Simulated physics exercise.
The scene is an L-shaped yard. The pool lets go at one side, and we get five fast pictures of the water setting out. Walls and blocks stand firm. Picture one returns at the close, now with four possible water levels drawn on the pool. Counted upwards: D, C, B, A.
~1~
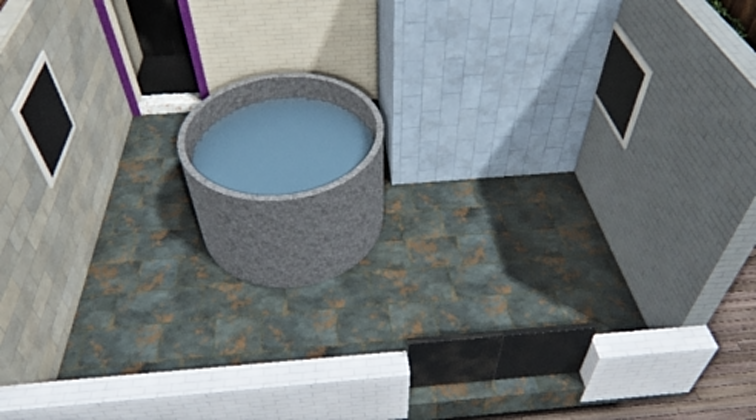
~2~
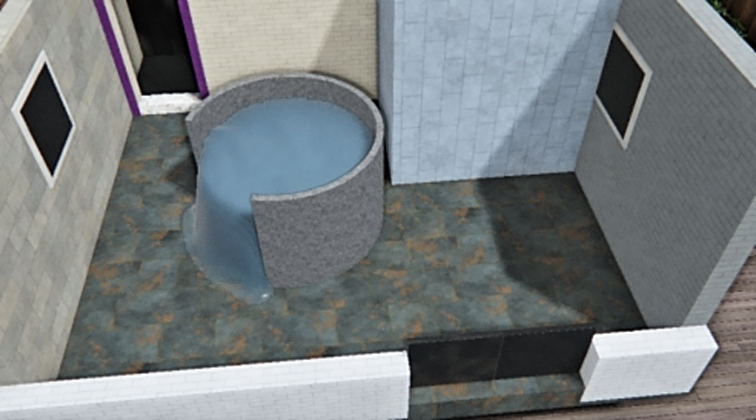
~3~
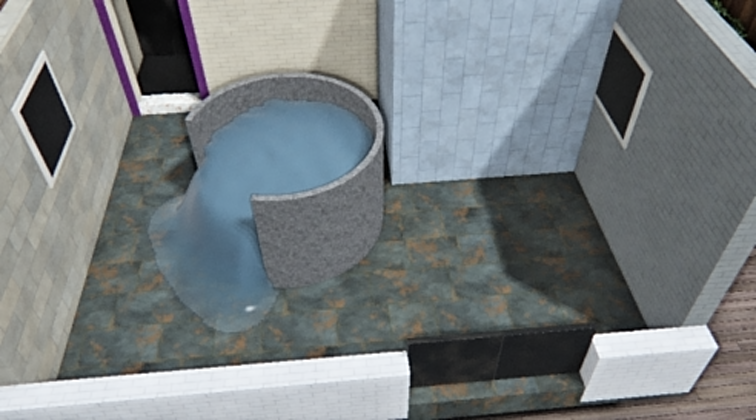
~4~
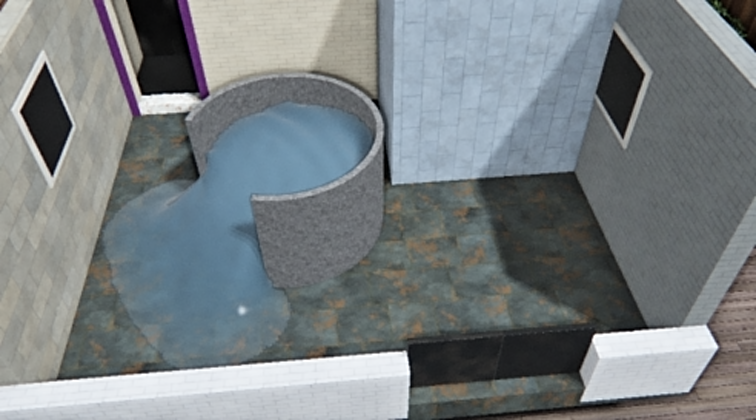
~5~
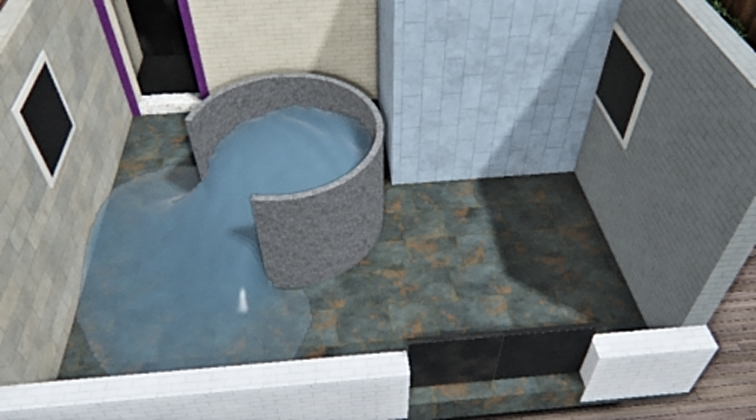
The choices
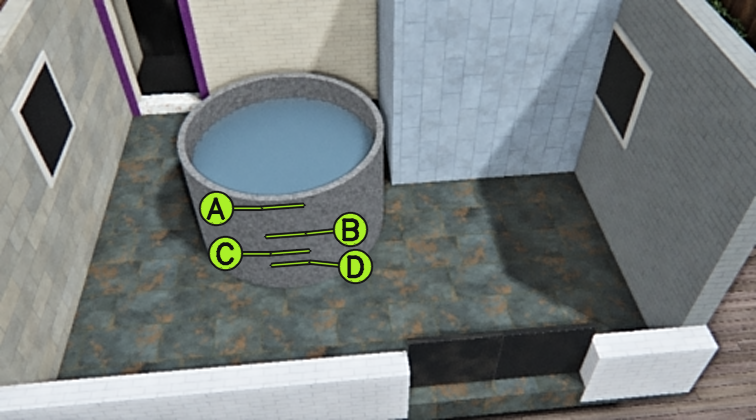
Water poured out of a round gray stone pool when the front-left part of its wall disappeared, then spread across the dark tiled yard to the left wall and the low white wall in front.
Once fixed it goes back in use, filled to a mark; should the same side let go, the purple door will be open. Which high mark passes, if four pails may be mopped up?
C will do.
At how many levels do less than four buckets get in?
Two of the four.
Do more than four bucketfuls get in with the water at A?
Yes, it does.
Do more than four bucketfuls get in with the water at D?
No, not at all.
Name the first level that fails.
It is B.
In lime, A at (282, 206); B at (286, 235); C at (289, 252); D at (291, 263); from the bottom up D, C, B, A.
Choosing A, dozens of bucketfuls pour in.
Choosing B, about 10 bucketfuls get in.
Choosing C, a bucket or two gets in.
Choosing D, nothing gets over.
